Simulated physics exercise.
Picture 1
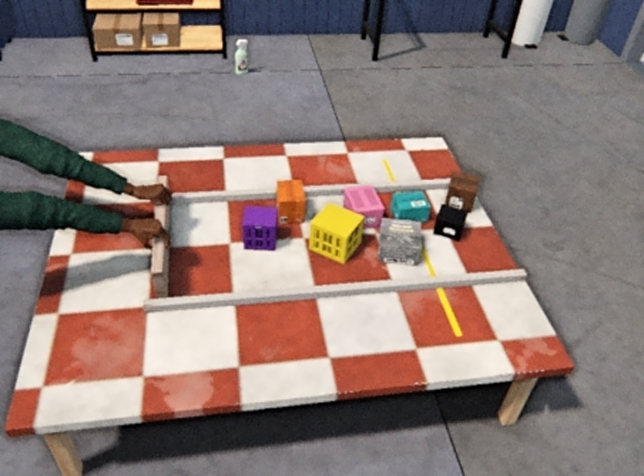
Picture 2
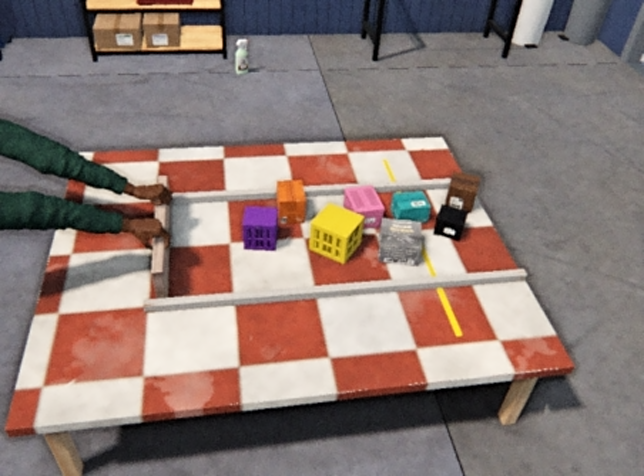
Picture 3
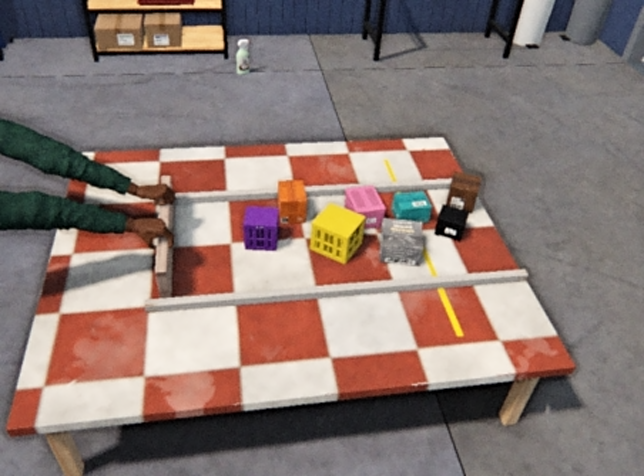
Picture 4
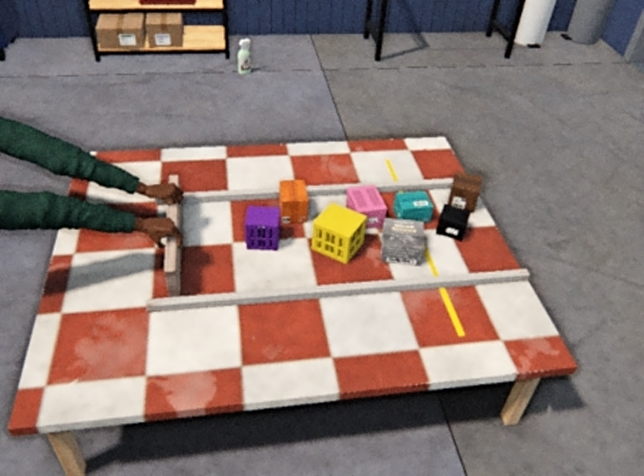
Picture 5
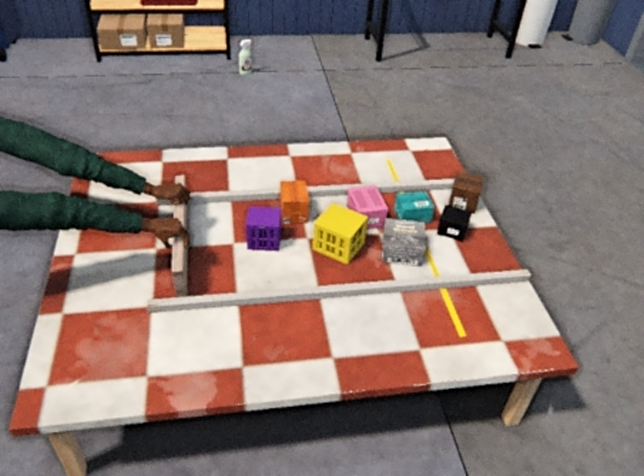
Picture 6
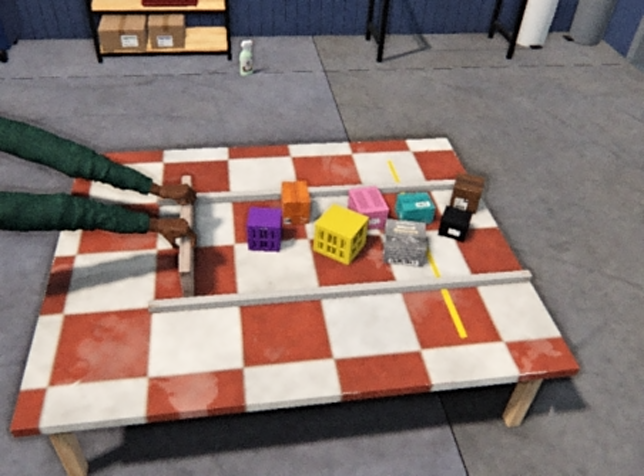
A wooden plank, pushed by two hands in green sleeves, slid a short way right between rails on a checkered table, while the colourful boxes in front of it stayed put, untouched.
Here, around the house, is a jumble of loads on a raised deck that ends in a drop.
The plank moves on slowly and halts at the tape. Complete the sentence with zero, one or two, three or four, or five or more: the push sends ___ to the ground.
The push sends one or two to the ground.
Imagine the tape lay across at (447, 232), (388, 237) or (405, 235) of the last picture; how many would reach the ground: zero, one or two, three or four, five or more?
3 or 4; zero; 1 or 2.
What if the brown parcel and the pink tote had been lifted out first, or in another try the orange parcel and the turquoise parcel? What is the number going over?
0 and 0.
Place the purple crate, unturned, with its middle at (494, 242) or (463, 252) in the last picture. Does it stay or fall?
Well, it tips off the first time and remains the second time.
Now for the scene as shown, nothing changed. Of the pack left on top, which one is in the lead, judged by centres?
Answer: The turquoise parcel.
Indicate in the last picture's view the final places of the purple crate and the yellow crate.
Final positions - purple crate around (433, 213), yellow crate around (467, 230).
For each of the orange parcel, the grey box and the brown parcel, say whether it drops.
Going one by one: The orange parcel stays aboard, the grey box stays aboard, and the brown parcel ends up off.
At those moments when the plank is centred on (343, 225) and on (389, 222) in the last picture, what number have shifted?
At that stage 5; at the next, 8.
Early on, none off yet; brown parcel at rest near (467, 193); black tote at rest near (455, 224); turquoise parcel at rest near (415, 209).
A while later, none off yet; brown parcel travelled a little near (474, 191); black tote travelled a little near (462, 224); turquoise parcel travelled about its own width near (447, 205).
Finally, the number that fall off is one or two; lost, brown parcel.
